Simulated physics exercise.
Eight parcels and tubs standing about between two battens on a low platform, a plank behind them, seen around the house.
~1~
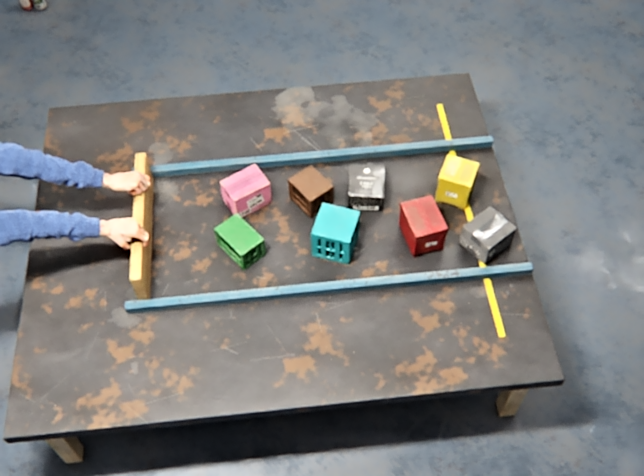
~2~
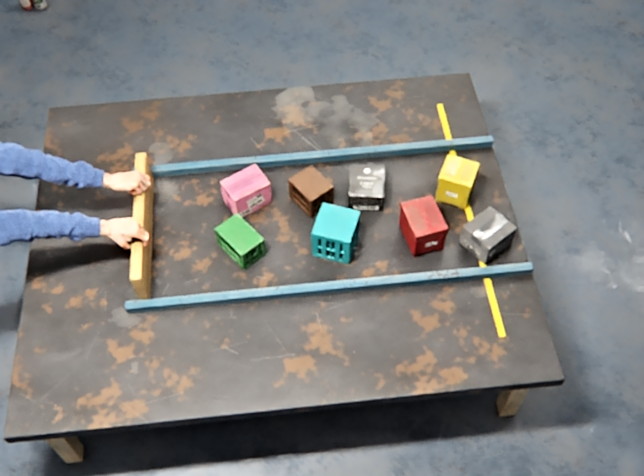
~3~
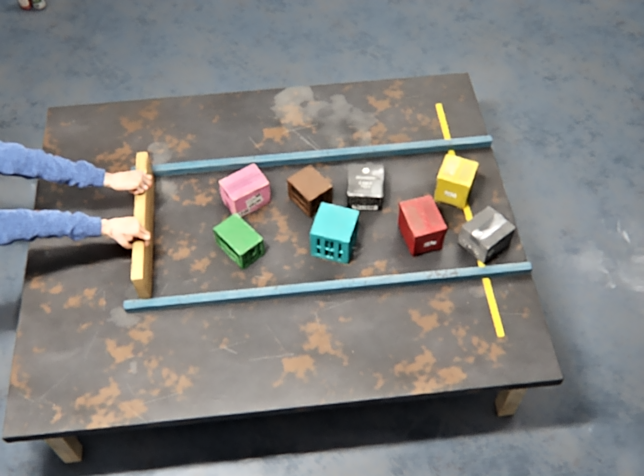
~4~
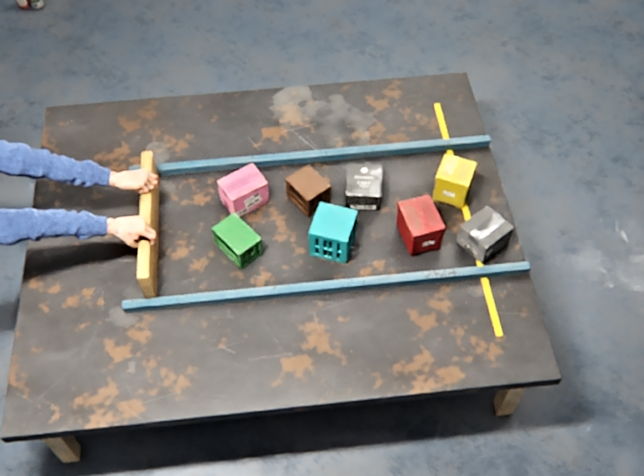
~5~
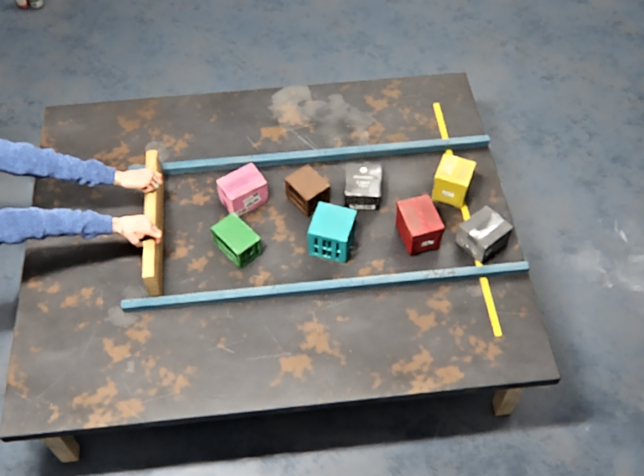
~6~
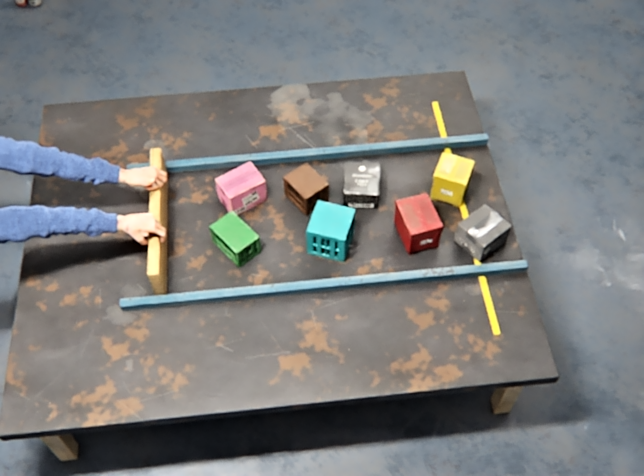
At the start, two hands hold a wooden plank at the left end of a low platform, with eight coloured boxes and tubs standing apart between two blue battens. The hands then slide the plank a little to the right, leaving a gap before the nearest boxes, which stay still.
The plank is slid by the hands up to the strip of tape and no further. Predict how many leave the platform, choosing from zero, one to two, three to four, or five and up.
Honestly, the ones lost over the side add up to five and up.
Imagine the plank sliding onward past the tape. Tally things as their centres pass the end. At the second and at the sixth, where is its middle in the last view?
Around (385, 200); afterwards around (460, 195).
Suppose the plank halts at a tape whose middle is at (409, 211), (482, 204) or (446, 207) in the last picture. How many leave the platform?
Going through them in order, you'd see 2, 6 and 4.
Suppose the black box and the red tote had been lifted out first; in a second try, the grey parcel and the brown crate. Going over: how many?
Taking the two tries in turn, it comes to 4 and 4.
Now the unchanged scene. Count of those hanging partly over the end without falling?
I'd say 0 of them.
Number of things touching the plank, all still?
It's 2.
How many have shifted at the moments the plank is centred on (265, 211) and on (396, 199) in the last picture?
Counts: 3 / 8.
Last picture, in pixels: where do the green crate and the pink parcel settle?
The green crate finishes at (485, 223); the pink parcel finishes at (479, 176).
A little later, none off yet; grey parcel at rest near (482, 233); yellow tote at rest near (452, 180); red tote at rest near (417, 224).
Next, none off yet; grey parcel at rest near (482, 233); yellow tote shifted a little near (456, 180); red tote moving near (421, 225).
Later still, two off so far; grey parcel tilted well over near (540, 249); yellow tote dropping near (529, 201); red tote shifted well along near (497, 217).
When it is over, the number that fall off is five or more; down, brown crate, turquoise crate, black box, red tote, yellow tote and grey parcel.
